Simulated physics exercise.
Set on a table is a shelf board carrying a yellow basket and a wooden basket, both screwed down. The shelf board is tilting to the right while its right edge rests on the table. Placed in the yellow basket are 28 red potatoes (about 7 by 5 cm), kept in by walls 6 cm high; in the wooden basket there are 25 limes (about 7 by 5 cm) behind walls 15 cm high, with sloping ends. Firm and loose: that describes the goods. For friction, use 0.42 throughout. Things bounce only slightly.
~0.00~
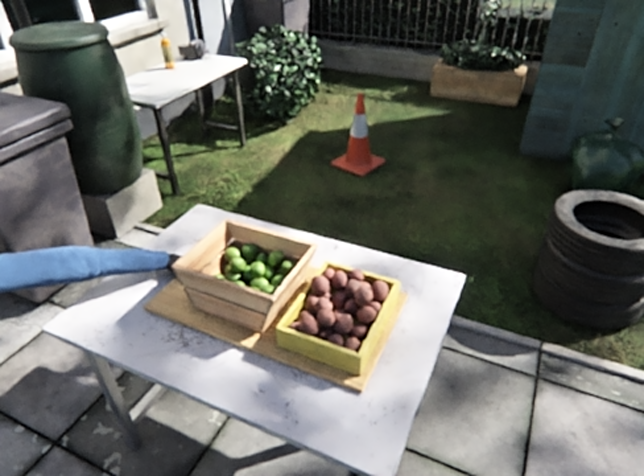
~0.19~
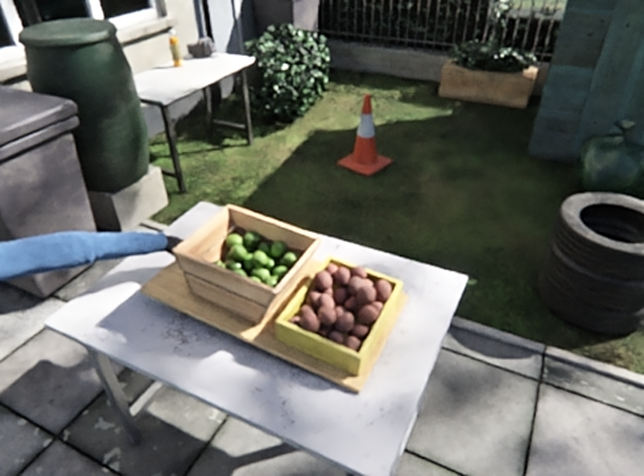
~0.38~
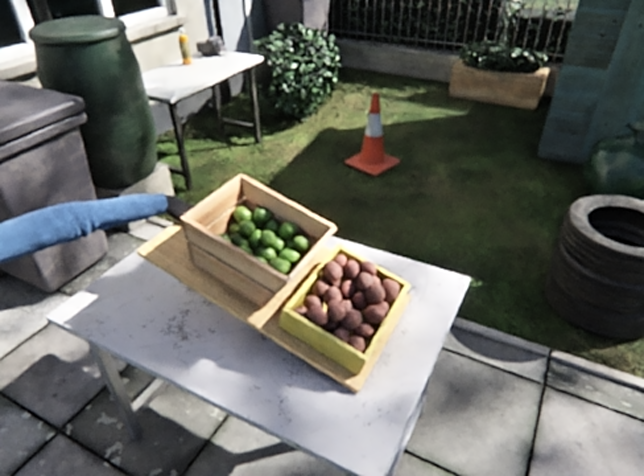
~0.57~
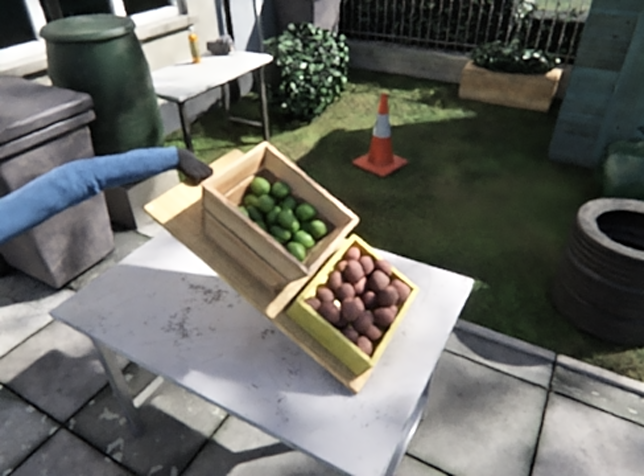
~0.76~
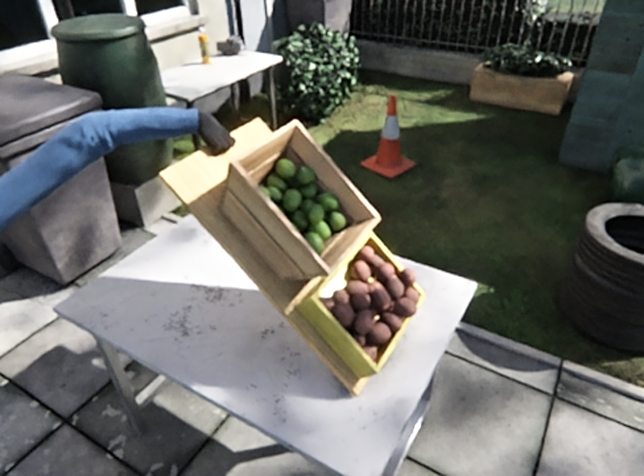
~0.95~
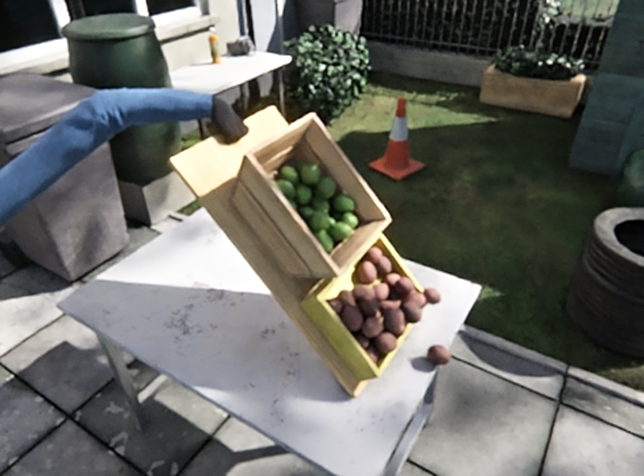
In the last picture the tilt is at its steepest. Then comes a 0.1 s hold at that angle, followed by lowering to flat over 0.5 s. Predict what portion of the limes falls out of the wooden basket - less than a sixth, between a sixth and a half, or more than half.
Most likely the spill will come to beneath a sixth of the pieces.
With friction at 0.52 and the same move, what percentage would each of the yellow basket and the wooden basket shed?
In that case the yellow basket sheds 10 per cent, while the wooden basket sheds 0 per cent.
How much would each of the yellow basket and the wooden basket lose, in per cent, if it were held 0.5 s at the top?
Yellow basket 20%, wooden basket 0%.
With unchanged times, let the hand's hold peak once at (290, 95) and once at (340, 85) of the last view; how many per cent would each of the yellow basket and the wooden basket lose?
Loss per try - yellow basket 40 / 40 percent, wooden basket 40 / 80 percent.
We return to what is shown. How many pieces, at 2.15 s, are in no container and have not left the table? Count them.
About 0.
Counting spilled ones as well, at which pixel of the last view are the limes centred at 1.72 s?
Close to (264, 280).
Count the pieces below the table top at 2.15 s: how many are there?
About 4.
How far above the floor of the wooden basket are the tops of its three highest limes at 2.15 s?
Around 10 centimetres high.
After 1.14 s, tilt 42°; the yellow basket is down by 3 of 28 and the wooden basket has all 25.
After 1.38 s, tilt 12°; the yellow basket is down by 4 of 28 and the wooden basket is down by 2 of 25.
After 1.72 s, tilt 0°; the yellow basket is down by 4 of 28 and the wooden basket is down by 2 of 25.
Final count (at 2.15 s), the yellow basket is down by 4 of 28 and the wooden basket is down by 2 of 25. Asked share, 2 of 25, 8 per cent.
